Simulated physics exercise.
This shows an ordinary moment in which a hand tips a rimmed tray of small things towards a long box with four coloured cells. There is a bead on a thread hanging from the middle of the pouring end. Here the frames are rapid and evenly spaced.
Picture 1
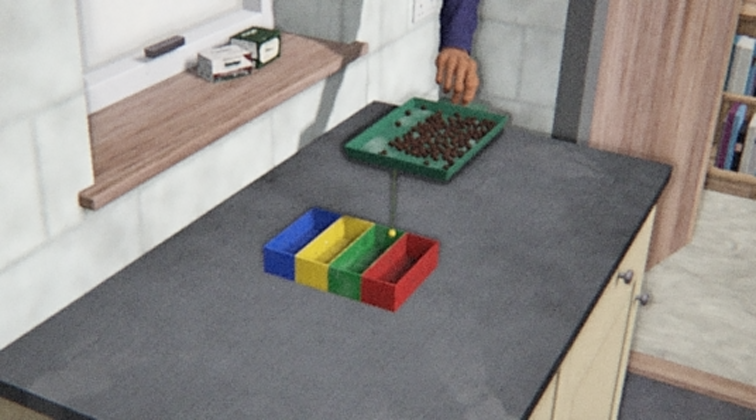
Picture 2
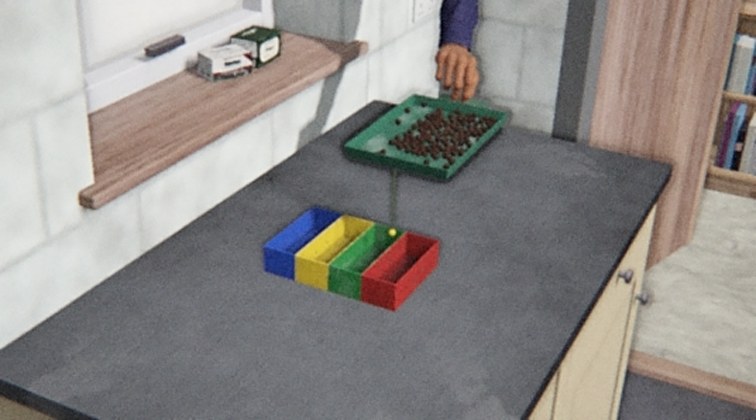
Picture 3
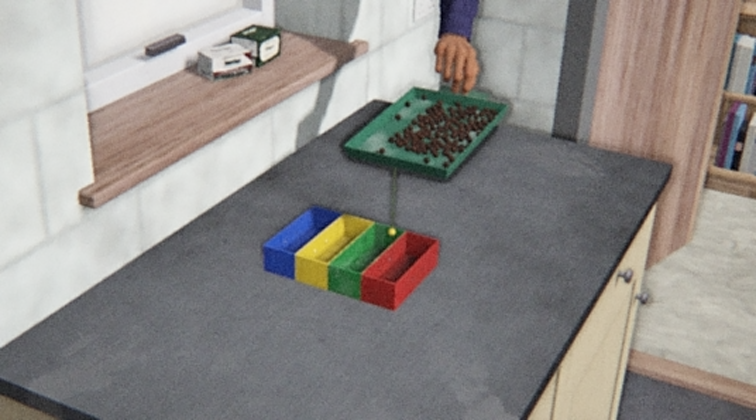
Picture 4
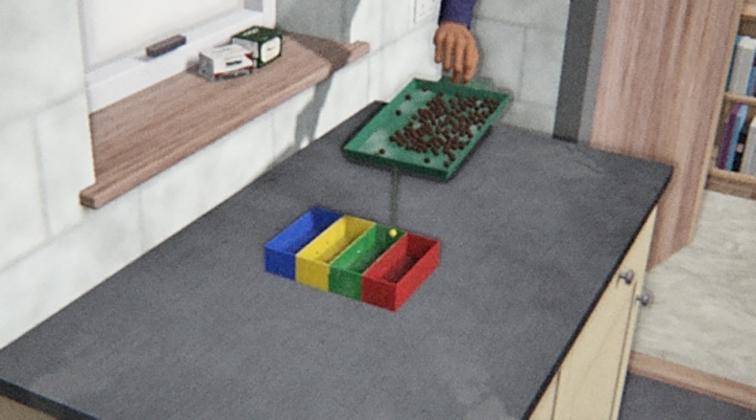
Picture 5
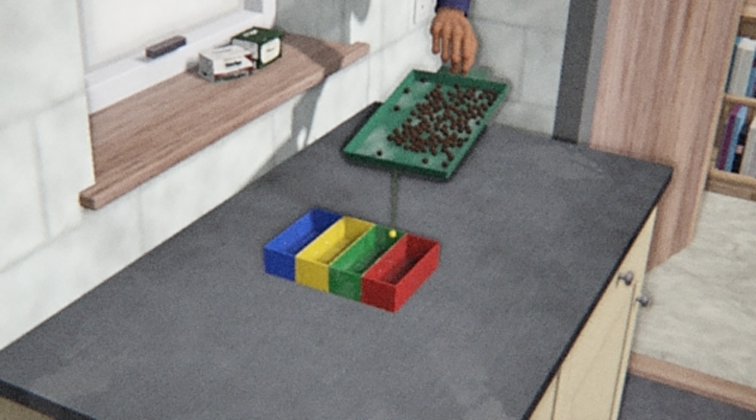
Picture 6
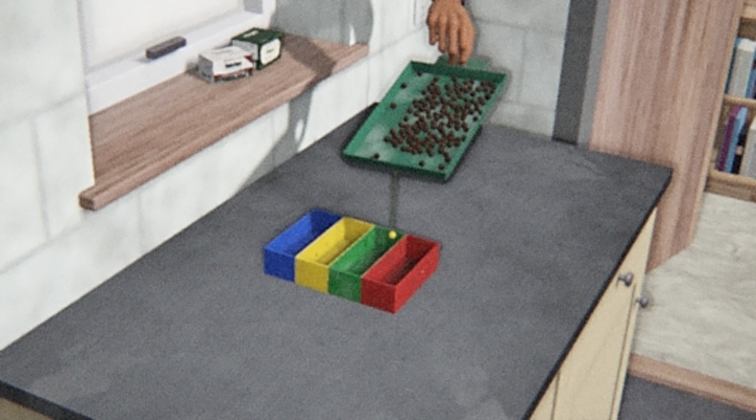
In the video, a hand lifts the far end of a green rimmed tray of small dark brown balls, tilting it gradually towards a box with blue, yellow, green and red cells, and the balls shift and spread across the tray.
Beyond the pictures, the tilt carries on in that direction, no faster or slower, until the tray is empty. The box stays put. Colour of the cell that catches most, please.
The colour is yellow.
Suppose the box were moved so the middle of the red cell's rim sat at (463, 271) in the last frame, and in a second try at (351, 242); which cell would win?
That blue cell, then the cell in red.
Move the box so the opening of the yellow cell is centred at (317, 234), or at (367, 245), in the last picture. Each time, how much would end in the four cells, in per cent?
Try 1: Some 90 %; try 2: Some 90 %.
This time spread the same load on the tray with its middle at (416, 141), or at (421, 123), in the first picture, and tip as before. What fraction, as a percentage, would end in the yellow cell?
Estimate: 40 % first, 40 % second.
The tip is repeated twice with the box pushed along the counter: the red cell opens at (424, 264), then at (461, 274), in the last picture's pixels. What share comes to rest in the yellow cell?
40 %, then 20 %.
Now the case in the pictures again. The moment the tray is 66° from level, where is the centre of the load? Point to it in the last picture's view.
I'd put the middle of the pieces at roughly (378, 163).
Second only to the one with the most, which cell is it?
After the leader, it is the green cell.
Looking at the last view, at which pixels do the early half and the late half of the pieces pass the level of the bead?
Near (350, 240) to start, and near (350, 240) afterwards.
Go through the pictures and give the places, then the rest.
Corners of the pouring end near (349, 146) and (446, 169), level; middle of the load near (445, 136), chocolate balls; bead on its thread near (392, 233); blue cell near (280, 261); yellow cell near (312, 271); green cell near (345, 281); red cell near (378, 291), in the first picture.
Corners of the pouring end near (349, 145) and (446, 168), level; middle of the load near (445, 134), in the second picture.
Corners of the pouring end near (349, 145) and (446, 167), tipped barely, lowest at the left corner; middle of the load near (446, 129), in the third picture.
Corners of the pouring end near (349, 147) and (446, 168), tipped a little, lowest at the left corner; middle of the load near (446, 124), in the fourth picture.
Corners of the pouring end near (348, 149) and (445, 169), tipped a little, lowest at the left corner; middle of the load near (445, 119), in the fifth picture.
Corners of the pouring end near (347, 151) and (444, 170), tipped clearly, lowest at the left corner; middle of the load near (442, 116), the whole lot on the move; blue cell near (280, 263); yellow cell near (312, 272); green cell near (345, 282); red cell near (378, 293), in the sixth picture.
Shortly afterwards, tray tipped steeply; near two thirds on the tray; a little in the yellow cell; a little in the green cell; only a few in the red cell; only a few in the blue cell; a little falling or outside the box.
Next, tray tipped past a quarter turn; near half in the yellow cell; near a quarter in the green cell; a little in the red cell; only a few in the blue cell; a little falling or outside the box.
Some moments later, tray tipped past a quarter turn; near half in the yellow cell; near a third in the green cell; a little in the red cell; only a few in the blue cell; a little falling or outside the box.
In the end, tray tipped past a quarter turn; near half in the yellow cell; near a third in the green cell; a little in the red cell; only a few in the blue cell; a little outside the box.
